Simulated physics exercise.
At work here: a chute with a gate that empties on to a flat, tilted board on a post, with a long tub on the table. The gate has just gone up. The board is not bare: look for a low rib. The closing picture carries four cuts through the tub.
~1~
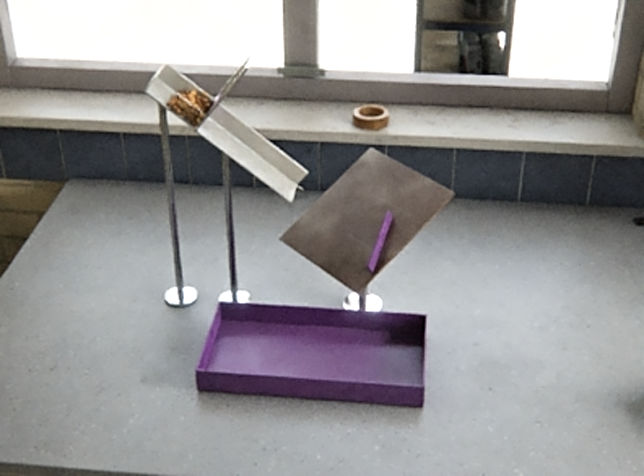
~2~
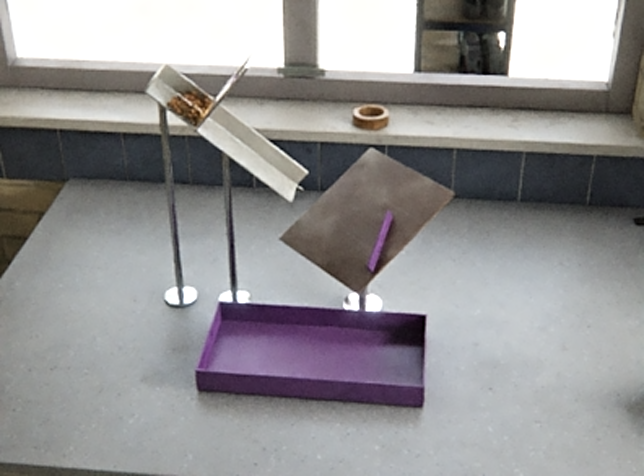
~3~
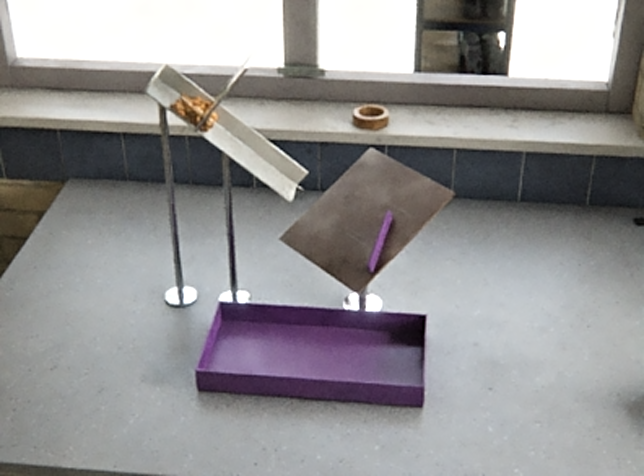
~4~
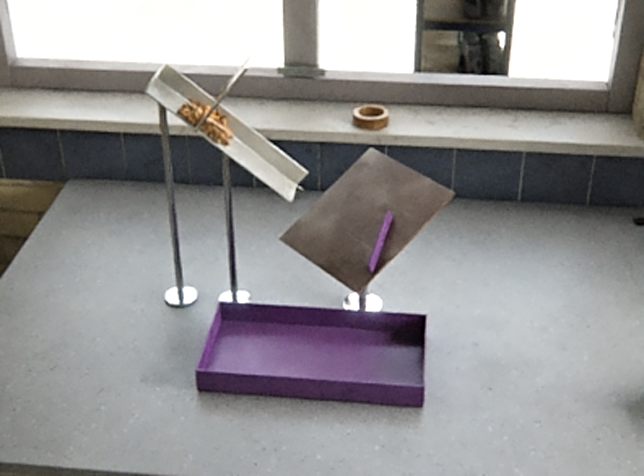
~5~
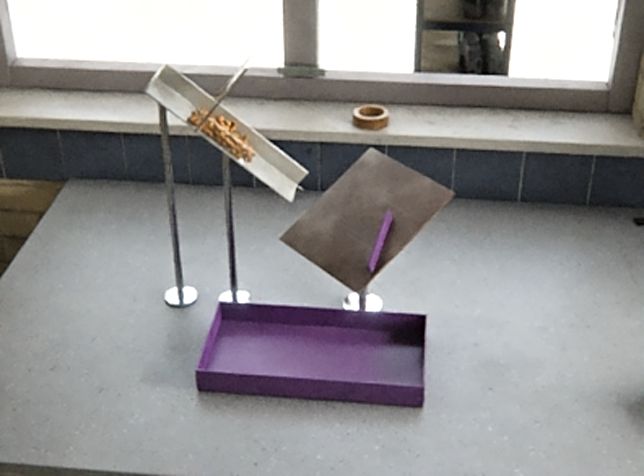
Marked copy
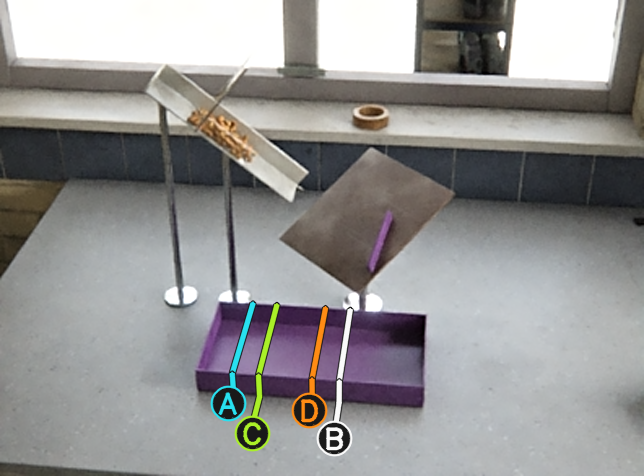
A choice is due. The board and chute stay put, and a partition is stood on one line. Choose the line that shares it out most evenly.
Line D does it best.
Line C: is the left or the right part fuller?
Right.
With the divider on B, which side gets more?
The left side.
On the marked copy, line A crosses the front rim at (232, 372); line B crosses the front rim at (339, 380); line C crosses the front rim at (258, 374); line D crosses the front rim at (312, 378).
With A, of what is caught, a small part on the left of the divider, nearly all on the right.
With B, of what is caught, nearly all on the left of the divider, a stray few on the right.
With C, of what is caught, about a quarter on the left of the divider, most on the right.
With D, of what is caught, about half on the left of the divider, about half on the right.
